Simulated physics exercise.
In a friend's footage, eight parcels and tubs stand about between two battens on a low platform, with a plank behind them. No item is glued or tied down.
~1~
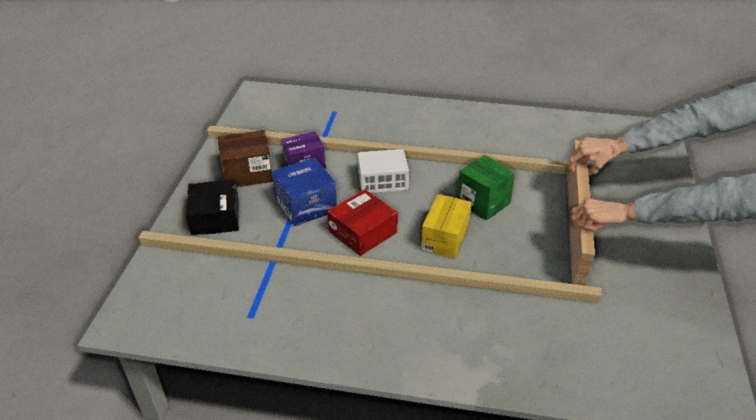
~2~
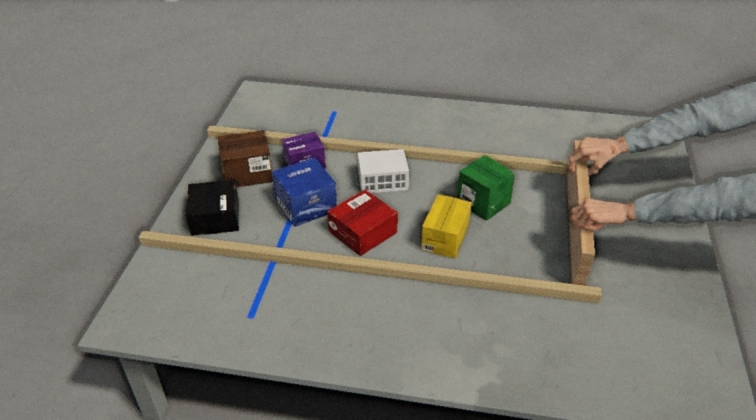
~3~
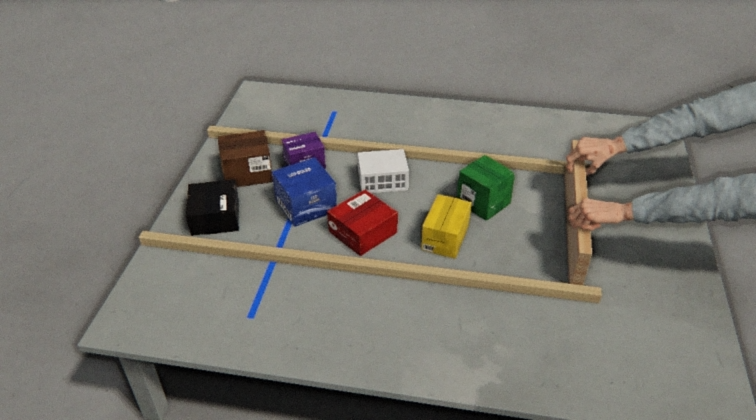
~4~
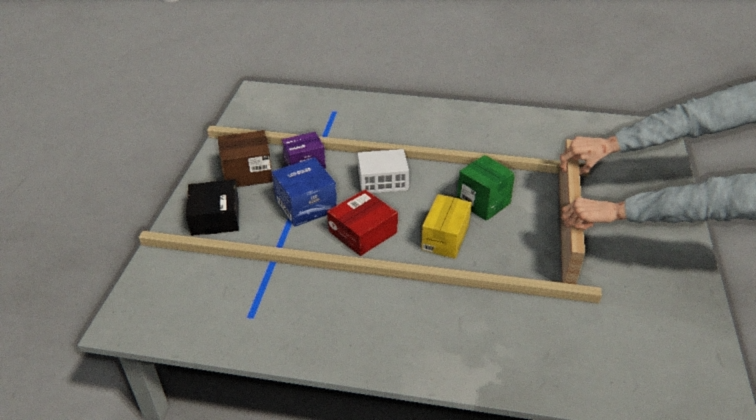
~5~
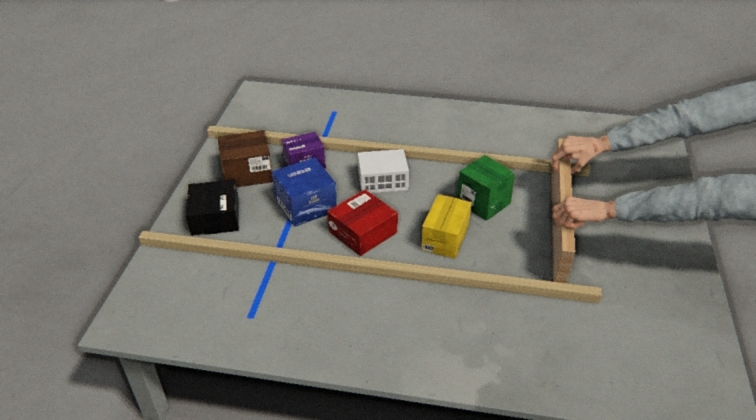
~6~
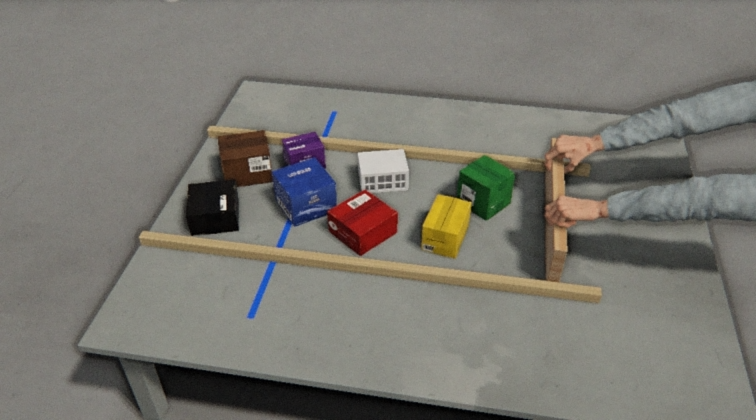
A wooden plank, gripped by two hands, slid a short way left between two battens on a gray table, while the colorful boxes scattered in front of it stayed still.
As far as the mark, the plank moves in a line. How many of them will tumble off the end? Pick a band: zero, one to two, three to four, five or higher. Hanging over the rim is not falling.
Band: Zero.
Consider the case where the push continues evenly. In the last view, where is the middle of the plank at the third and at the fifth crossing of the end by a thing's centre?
First: Around (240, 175). Next: Around (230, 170).
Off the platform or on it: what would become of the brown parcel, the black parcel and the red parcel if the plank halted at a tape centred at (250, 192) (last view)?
Looking at each: The brown parcel goes off, the black parcel goes off, the red parcel remains on top.
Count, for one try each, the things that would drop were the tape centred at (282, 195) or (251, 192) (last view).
On the ground you'd count 0 the first time and 2 the second.
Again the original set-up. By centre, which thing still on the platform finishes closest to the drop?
The black parcel finishes nearest.
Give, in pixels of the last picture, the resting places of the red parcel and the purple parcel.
First at (226, 208); second at (268, 145).
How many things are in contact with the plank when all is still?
It's 3 of them.
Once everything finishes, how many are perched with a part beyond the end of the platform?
Answer: 1.
Soon after, none off yet; black parcel at rest near (213, 207); brown parcel at rest near (246, 159); purple parcel at rest near (304, 154).
At rest, the number that fall off is zero.
